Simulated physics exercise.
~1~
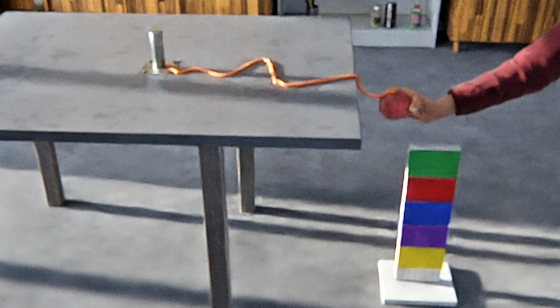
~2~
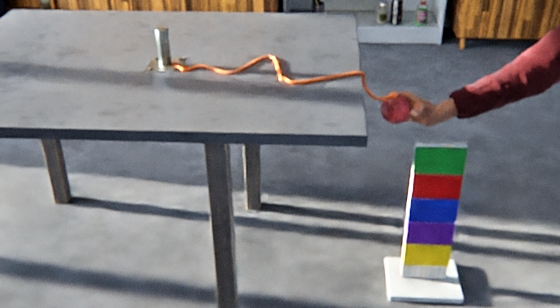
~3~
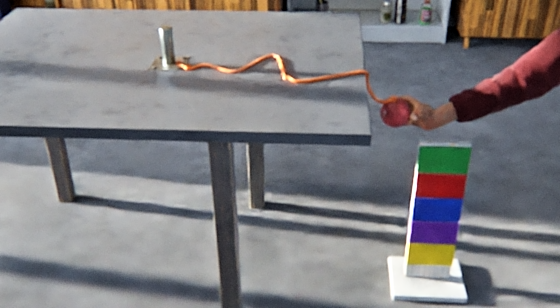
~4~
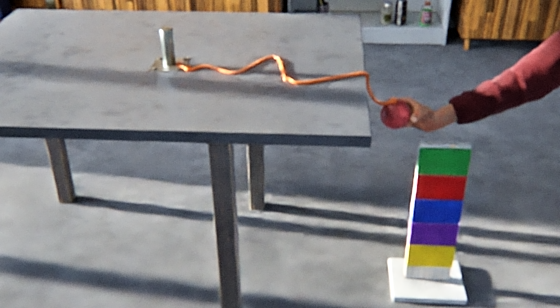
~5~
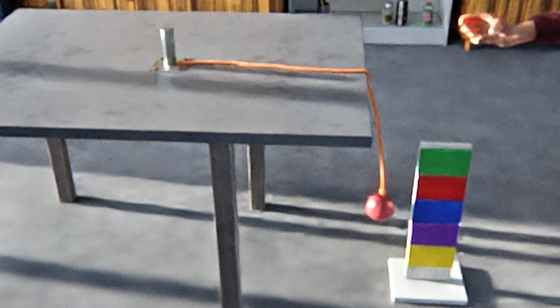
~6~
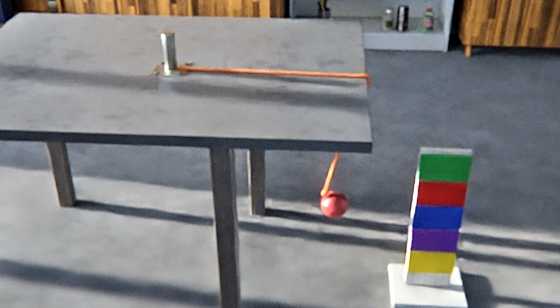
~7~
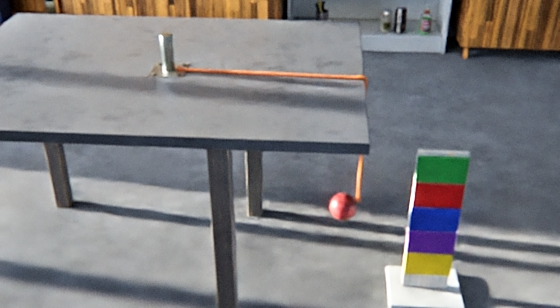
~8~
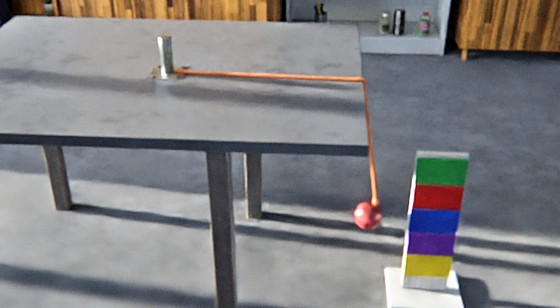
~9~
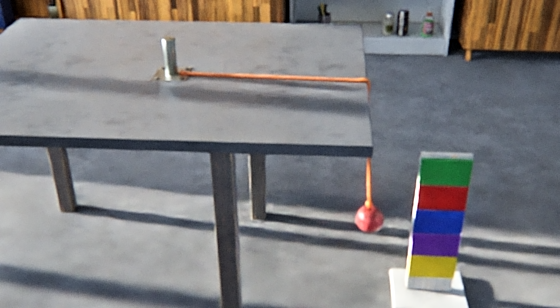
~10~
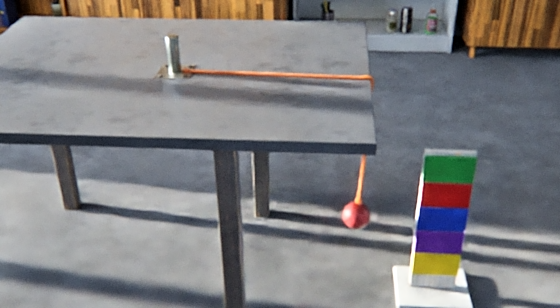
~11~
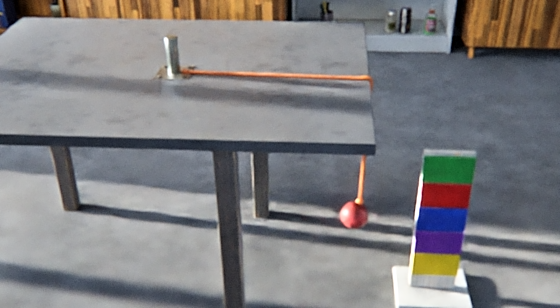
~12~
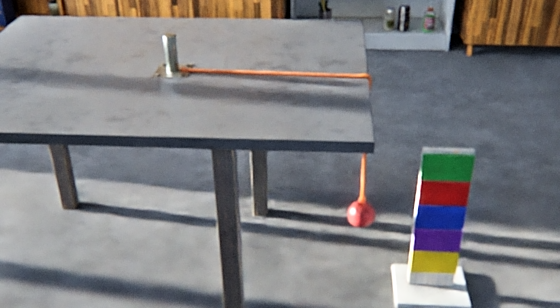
At first, a hand holds a red ball-like object just off the right end of a grey table, with a slack orange cord winding back across the top to a short metal post. Beside it on the floor stands an upright panel banded green, red, blue, purple and yellow. The hand lets go and draws back to the right, and the object drops until the cord pulls straight over the edge. It swings left beneath the tabletop, then back to the right, and sways a little. Finally it hangs nearly still, its middle level with the blue band.
